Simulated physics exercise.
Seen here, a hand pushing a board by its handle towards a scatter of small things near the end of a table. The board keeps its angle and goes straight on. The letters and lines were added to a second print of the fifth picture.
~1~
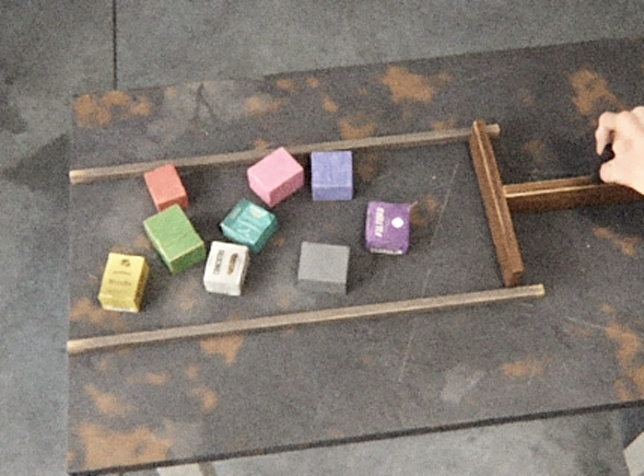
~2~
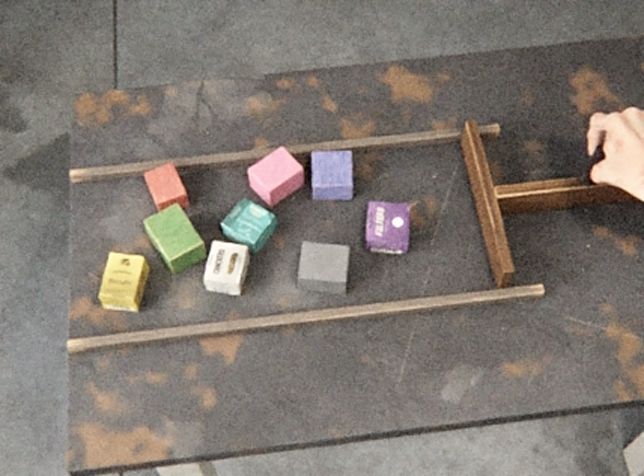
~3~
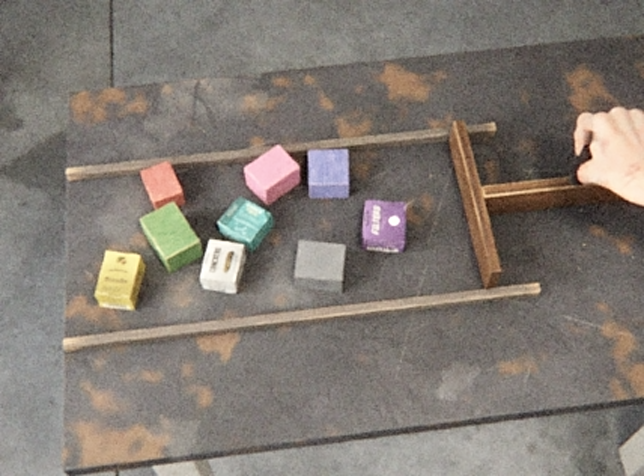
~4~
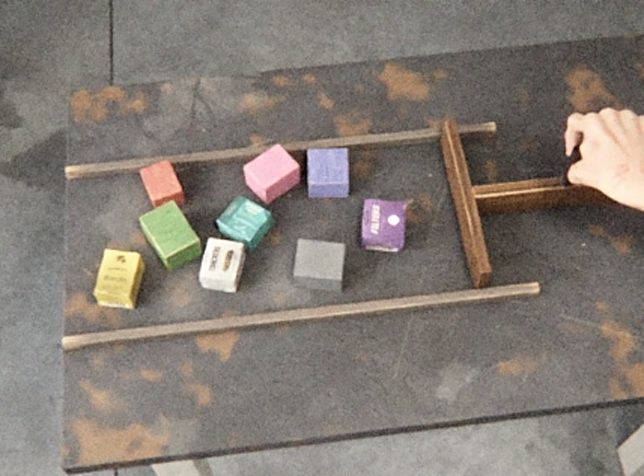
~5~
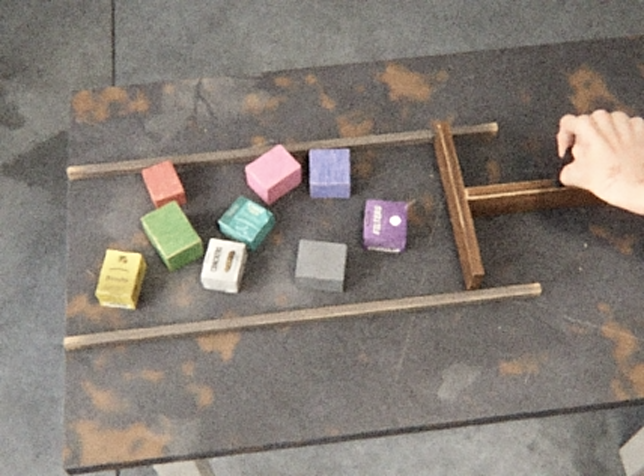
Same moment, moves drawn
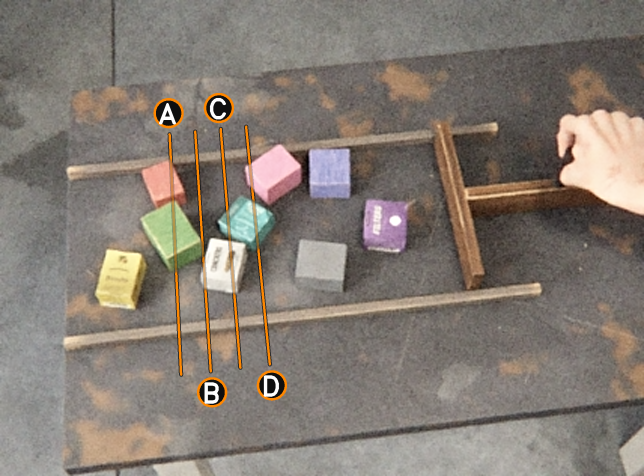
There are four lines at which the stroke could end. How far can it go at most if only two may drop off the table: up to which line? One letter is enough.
Stop at A.
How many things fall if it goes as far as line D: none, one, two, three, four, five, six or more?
By then, none.
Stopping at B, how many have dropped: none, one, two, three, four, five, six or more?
By then, none.
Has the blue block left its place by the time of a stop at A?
Yes.
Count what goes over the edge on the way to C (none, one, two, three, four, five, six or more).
In all, none.
On the marked copy, A at (175, 245); B at (202, 242); C at (230, 239); D at (257, 236).
Following A. Soon after the start, board (359, 205); blue block (325, 176); grey block (297, 274).
Later, board (256, 216); yellow packet (116, 281); green block (149, 239).
In the end, board (174, 225); yellow packet (68, 299); red block (70, 198); none fallen.
As for the rest, B is within the limit but short; C is within the limit but short; D is within the limit but short.
